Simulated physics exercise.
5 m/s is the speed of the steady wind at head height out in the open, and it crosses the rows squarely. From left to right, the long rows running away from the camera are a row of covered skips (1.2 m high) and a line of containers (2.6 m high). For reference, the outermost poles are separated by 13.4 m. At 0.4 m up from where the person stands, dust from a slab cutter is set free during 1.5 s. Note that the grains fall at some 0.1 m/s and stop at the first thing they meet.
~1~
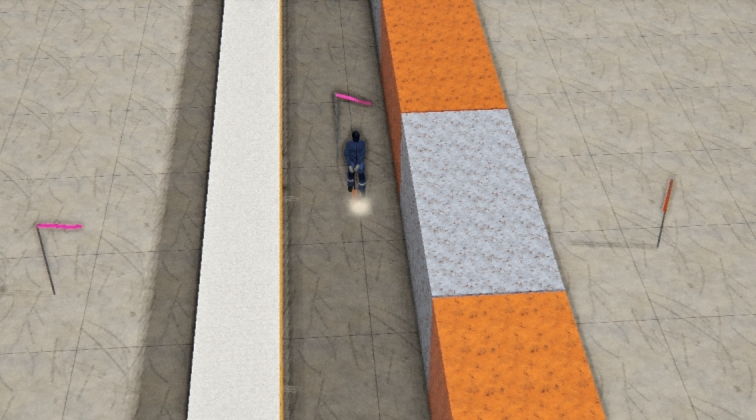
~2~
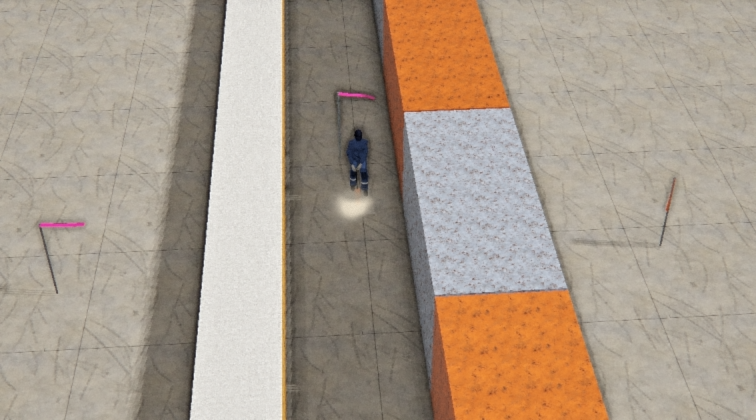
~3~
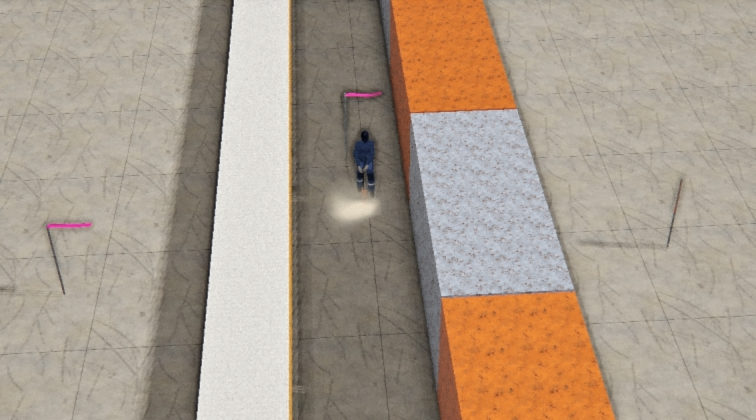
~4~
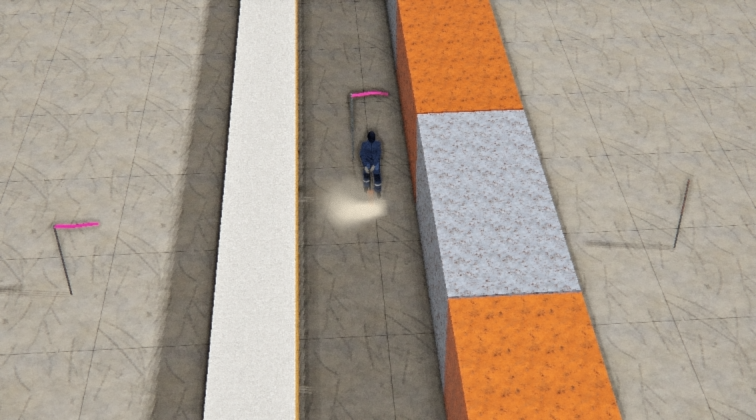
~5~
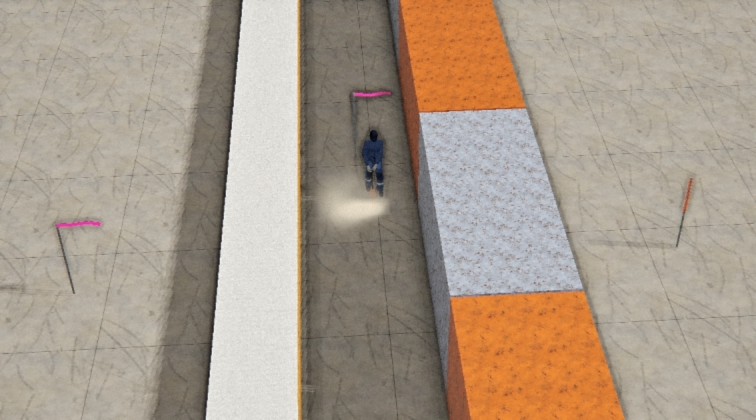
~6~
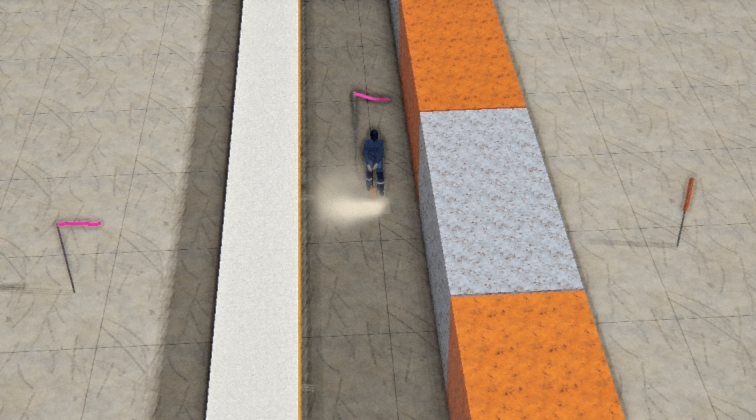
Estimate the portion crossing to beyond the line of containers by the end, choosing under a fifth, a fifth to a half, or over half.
My estimate is a fifth to a half.
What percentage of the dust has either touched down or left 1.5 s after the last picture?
That comes to near 5 %.
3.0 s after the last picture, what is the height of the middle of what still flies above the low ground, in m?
I'd put it close to 1.4 metres up.
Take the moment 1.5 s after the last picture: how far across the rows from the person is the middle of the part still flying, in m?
The distance is close to 1.0 m.
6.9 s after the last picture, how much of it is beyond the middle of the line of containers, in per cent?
I'd say roughly 30 %.
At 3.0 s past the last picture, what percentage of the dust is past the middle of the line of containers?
It comes to around 10 %.
Then, 1.5 s after the last picture, 1 % is beyond the line of containers; 6 % has touched down or left; the middle of what still flies is 1.1 m above the low ground, near (335, 178).
Then, 3.0 s after the last picture, 12 % is beyond the line of containers; 19 % has touched down or left; the middle of what still flies is 1.3 m above the low ground, near (380, 170).
Then, 6.9 s after the last picture, 29 % is beyond the line of containers; 48 % has touched down or left; the middle of what still flies is 1.6 m above the low ground, near (549, 151).
Then, 19.0 s after the last picture, 38 % is beyond the line of containers; 90 % has touched down or left.
Then, 44.0 s after the last picture, 40 % is beyond the line of containers; 100 % has touched down or left.
